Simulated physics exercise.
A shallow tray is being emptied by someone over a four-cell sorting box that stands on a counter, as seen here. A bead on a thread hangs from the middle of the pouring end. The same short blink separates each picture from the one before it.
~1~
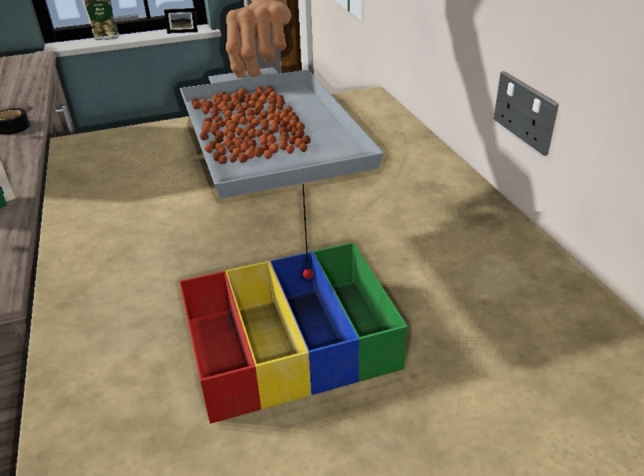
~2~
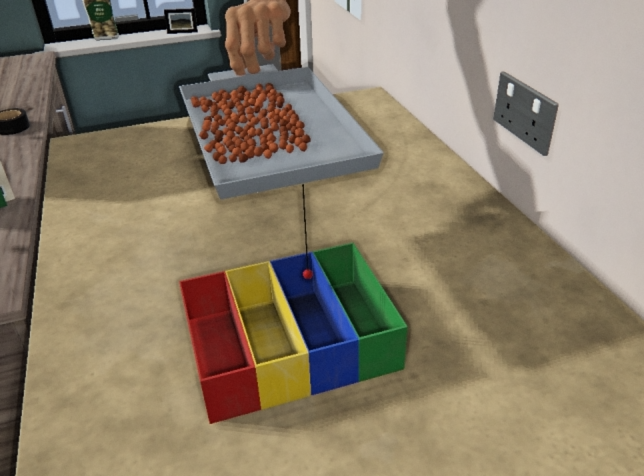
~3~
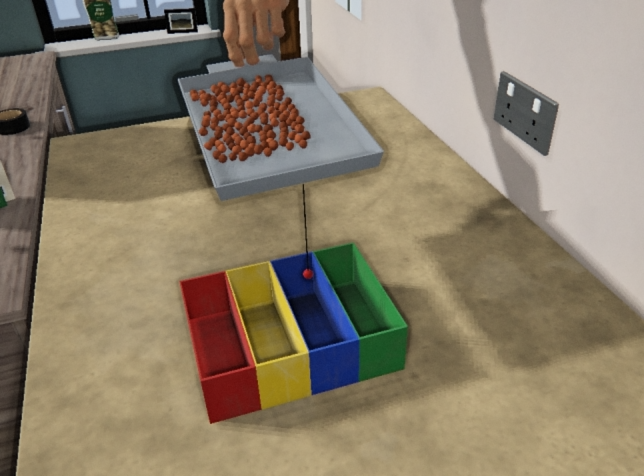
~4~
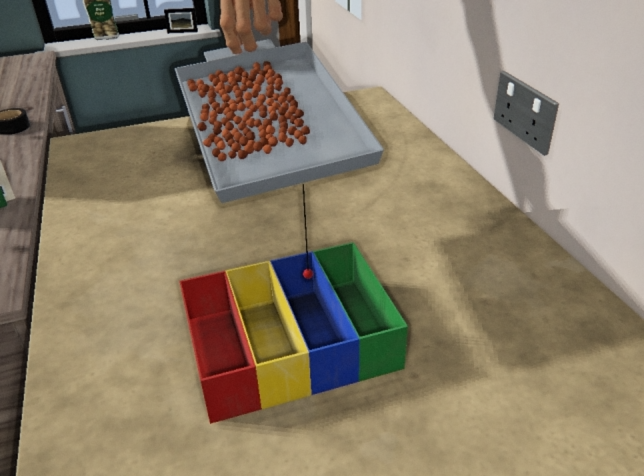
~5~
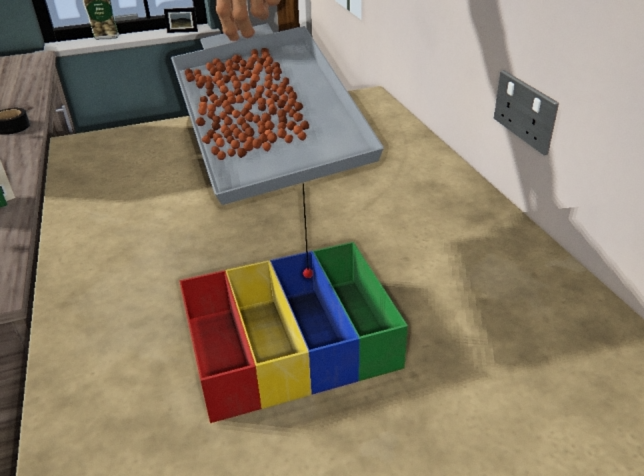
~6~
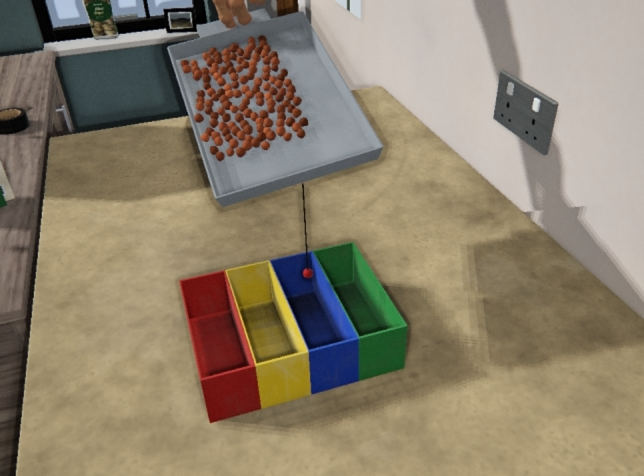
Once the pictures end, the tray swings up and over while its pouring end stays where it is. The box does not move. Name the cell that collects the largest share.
Yellow.
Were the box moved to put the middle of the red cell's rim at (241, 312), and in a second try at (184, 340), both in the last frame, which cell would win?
The first time red comes out on top, the second time the cell in yellow.
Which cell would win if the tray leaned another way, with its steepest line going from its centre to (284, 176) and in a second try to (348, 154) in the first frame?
Well, with the first heading it's the cell in yellow, and with the second it's that green cell.
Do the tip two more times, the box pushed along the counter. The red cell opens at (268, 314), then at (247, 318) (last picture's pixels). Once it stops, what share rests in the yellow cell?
Around 10 and then 10 per cent.
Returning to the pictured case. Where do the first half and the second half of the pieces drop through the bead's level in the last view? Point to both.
The first part passes (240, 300); everything after passes (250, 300).
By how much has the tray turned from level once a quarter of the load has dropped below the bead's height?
Angle: Approx. 115 degrees.
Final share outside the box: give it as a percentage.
Close to 0 percent, I reckon.
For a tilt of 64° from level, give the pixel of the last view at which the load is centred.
Close to (239, 150).
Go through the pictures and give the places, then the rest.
Corners of the pouring end at (218, 181) and (378, 152), level; middle of the load at (256, 122), clay pellets; bead on its thread at (308, 274); red cell at (231, 391); yellow cell at (284, 376); blue cell at (334, 363); green cell at (382, 350), in the first frame.
Corners of the pouring end at (218, 182) and (378, 152), level; middle of the load at (255, 121), in the second frame.
Corners of the pouring end at (219, 185) and (379, 150), tipped barely, lowest at the left corner; middle of the load at (255, 116), in the third frame.
Corners of the pouring end at (219, 188) and (378, 148), tipped a little, lowest at the left corner; middle of the load at (254, 108), in the fourth frame.
Corners of the pouring end at (219, 191) and (378, 146), tipped a little, lowest at the left corner; middle of the load at (252, 101), in the fifth frame.
Corners of the pouring end at (219, 194) and (378, 145), tipped clearly, lowest at the left corner; middle of the load at (250, 94); red cell at (231, 390); yellow cell at (284, 376); blue cell at (334, 362); green cell at (382, 349), in the sixth frame.
Soon, tray tipped steeply; nearly all on the tray; a stray few falling or outside the box.
A while on, tray tipped past a quarter turn; nearly all on the tray; a stray few in the yellow cell; a stray few in the red cell; a stray few falling or outside the box.
Towards the end, tray tipped past a quarter turn; about half in the yellow cell; about a third in the red cell; a small part in the blue cell; a stray few falling or outside the box.
Finally, tray tipped past a quarter turn; about half in the yellow cell; about a third in the red cell; a small part in the blue cell; none in the green cell; a stray few outside the box.
